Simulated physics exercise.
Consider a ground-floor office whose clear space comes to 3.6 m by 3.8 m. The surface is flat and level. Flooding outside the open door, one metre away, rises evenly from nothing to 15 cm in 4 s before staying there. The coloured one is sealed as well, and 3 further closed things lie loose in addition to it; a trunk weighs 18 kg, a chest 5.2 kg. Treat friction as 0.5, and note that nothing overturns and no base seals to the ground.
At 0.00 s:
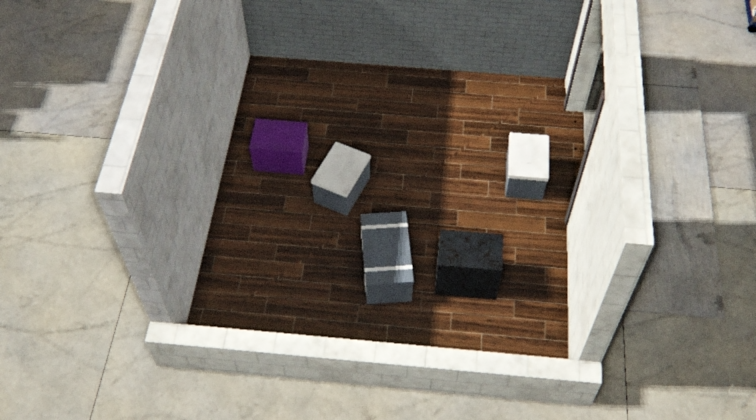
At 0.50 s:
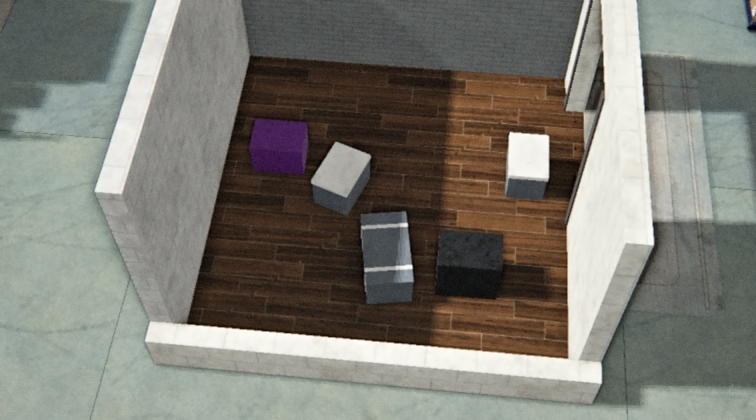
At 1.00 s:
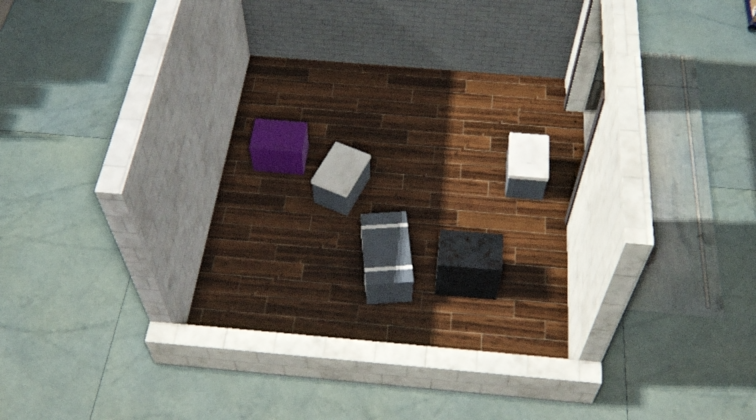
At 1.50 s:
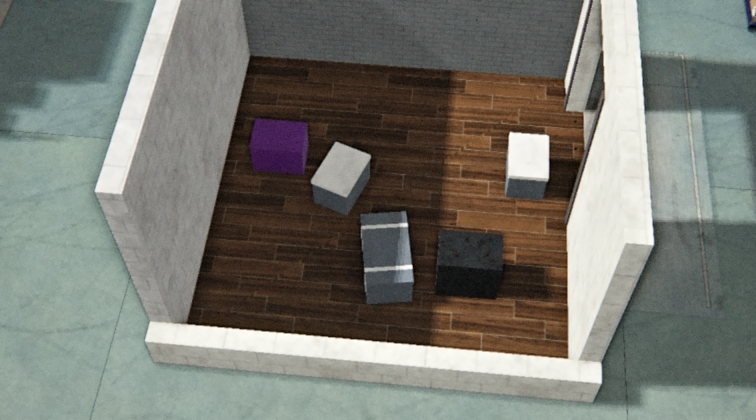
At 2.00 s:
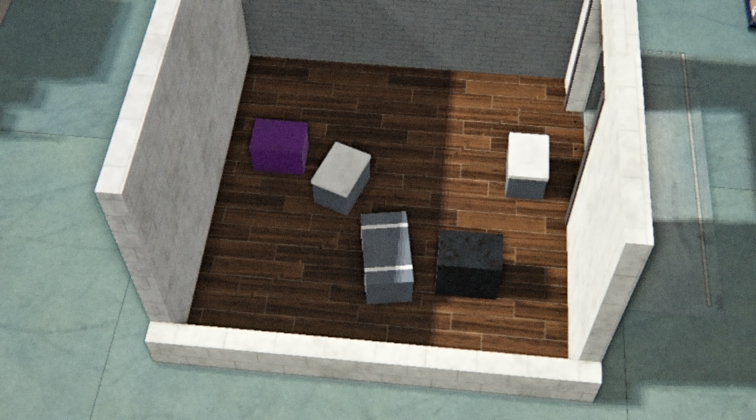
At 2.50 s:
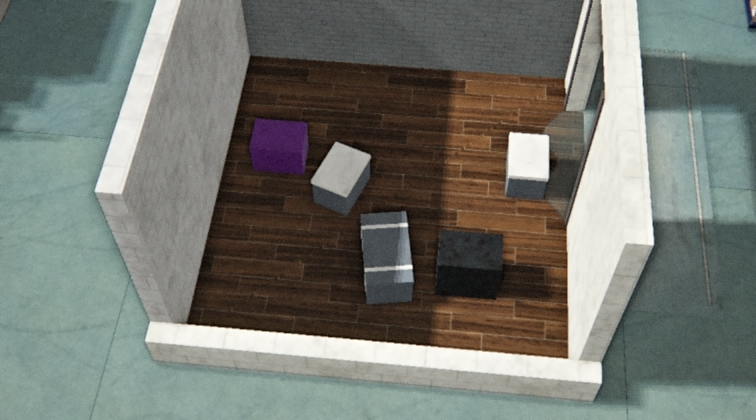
Ground-floor office seen from above, water spreading outside, then a small patch entering by the right wall, purple chest and boxes staying still.
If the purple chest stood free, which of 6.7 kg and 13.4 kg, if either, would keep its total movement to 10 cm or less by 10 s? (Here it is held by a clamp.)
It looks like no mass offered suffices.
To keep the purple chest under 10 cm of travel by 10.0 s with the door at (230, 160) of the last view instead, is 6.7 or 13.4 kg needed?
If so, then both options fall short.
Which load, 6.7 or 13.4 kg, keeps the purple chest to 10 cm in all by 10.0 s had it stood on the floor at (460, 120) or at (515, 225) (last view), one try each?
In order: Both fall short; only the heavier one succeeds.
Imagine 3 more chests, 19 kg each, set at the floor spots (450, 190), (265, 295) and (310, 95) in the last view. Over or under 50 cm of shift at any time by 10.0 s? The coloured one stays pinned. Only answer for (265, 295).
As it turns out, it moves not that far.
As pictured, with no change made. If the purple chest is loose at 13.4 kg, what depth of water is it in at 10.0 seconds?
Close to 9 cm deep.
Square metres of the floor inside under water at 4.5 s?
About 4.5 m2.
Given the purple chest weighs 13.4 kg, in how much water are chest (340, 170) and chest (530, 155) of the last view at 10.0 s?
I'd put it at 10 cm and 6 cm respectively.
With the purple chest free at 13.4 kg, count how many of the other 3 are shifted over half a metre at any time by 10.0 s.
That adds up to 2.
After 3.5 s the purple chest would be 0 cm from its start with 6.7 kg and 0 cm from its start with 13.4 kg; 0 cm of water round it then.
After 4.5 s the purple chest would be 0 cm from its start with 6.7 kg and 0 cm from its start with 13.4 kg; 0 cm of water round it then.
After 7.0 s the purple chest would be 33 cm from its start with 6.7 kg and 2 cm from its start with 13.4 kg; 3 cm of water round it then.
After 10.0 s the purple chest would be 136 cm from its start with 6.7 kg and 73 cm from its start with 13.4 kg; 9 cm of water round it then.
